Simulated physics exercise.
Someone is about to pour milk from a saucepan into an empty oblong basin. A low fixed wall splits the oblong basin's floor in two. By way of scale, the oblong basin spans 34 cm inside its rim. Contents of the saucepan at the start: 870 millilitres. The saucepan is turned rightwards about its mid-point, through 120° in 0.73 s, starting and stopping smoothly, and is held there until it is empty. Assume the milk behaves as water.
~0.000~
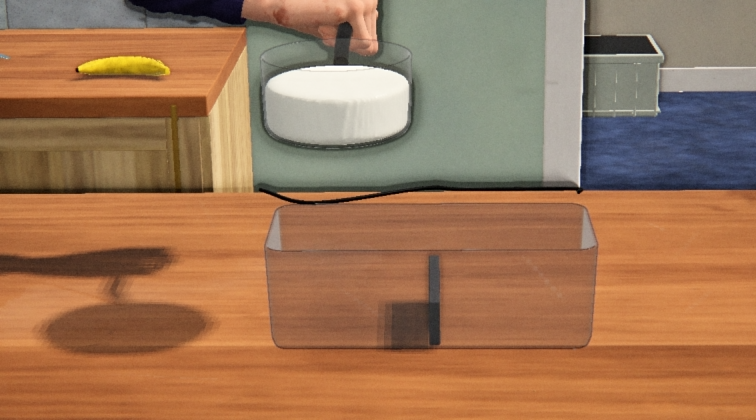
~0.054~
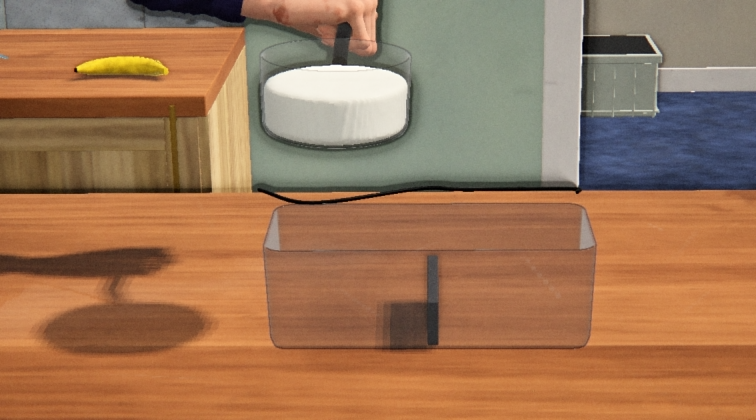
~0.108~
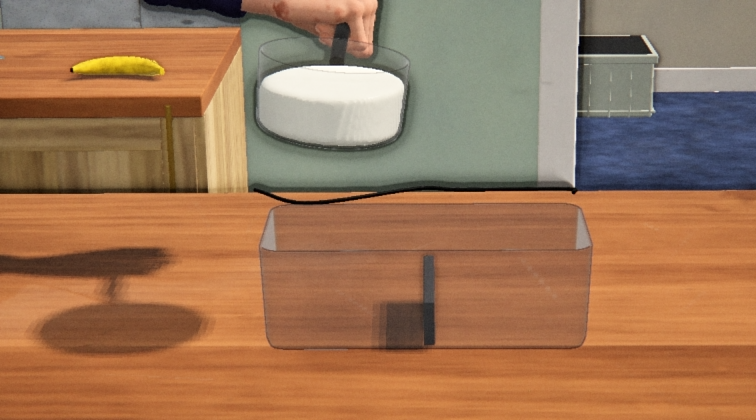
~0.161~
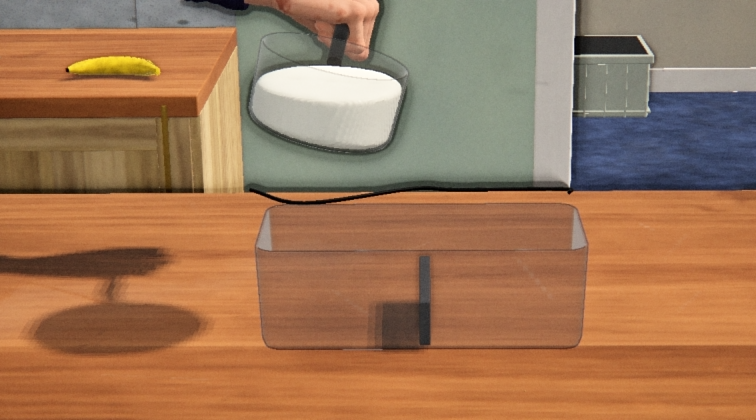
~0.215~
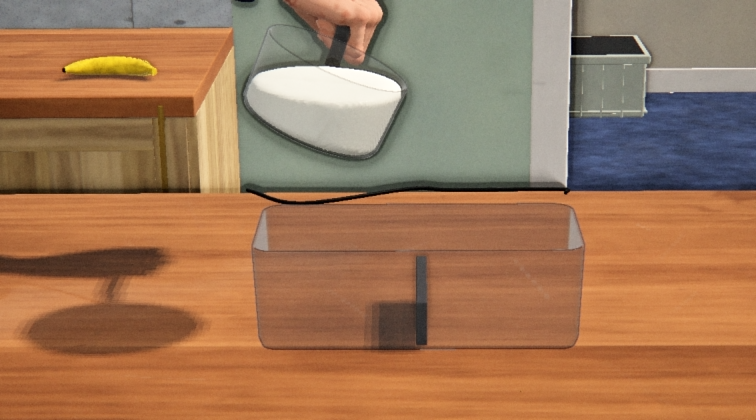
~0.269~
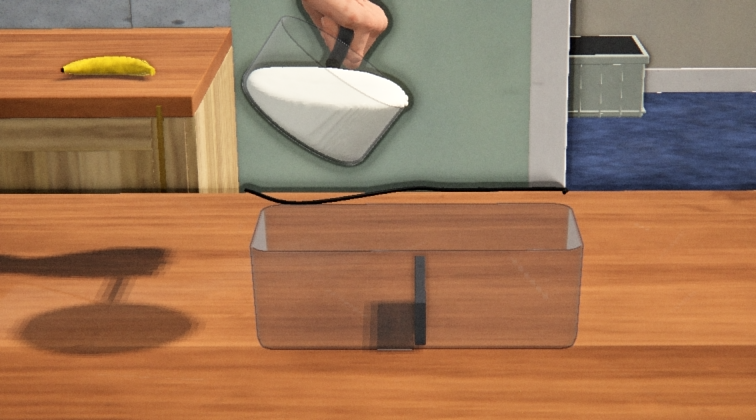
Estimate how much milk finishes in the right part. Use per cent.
I would say 59 per cent.
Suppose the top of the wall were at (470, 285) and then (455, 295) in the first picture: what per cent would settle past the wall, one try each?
Try 1: 25 %; try 2: 40 %.
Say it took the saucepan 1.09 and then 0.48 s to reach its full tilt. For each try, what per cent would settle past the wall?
Respectively 70 and 45 %.
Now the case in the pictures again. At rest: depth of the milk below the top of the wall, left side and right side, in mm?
About 36 mm left, about 28 mm right.
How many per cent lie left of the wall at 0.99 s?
I'd put it near 38 percent.
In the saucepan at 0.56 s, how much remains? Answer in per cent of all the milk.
I reckon about 22 in a hundred is still held.
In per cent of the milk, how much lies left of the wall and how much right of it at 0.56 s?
Lab note: Left near 1, right near 36.
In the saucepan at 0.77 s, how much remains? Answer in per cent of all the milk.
I'd estimate some 2 per cent.
By 0.56 s the tilt is 104° and 21 per cent is still to pour, 1 is left of the wall and 36 right of it.
By 0.77 s the tilt is 120° and 2 per cent is still to pour, 30 is left of the wall and 59 right of it.
By 0.99 s the tilt is 120° and 0 per cent is still to pour, 38 is left of the wall and 59 right of it.
By 1.23 s the tilt is 120° and 0 per cent is still to pour, 39 is left of the wall and 59 right of it.
At rest 39 per cent lies left of the wall, 59 right of it and 2 outside.
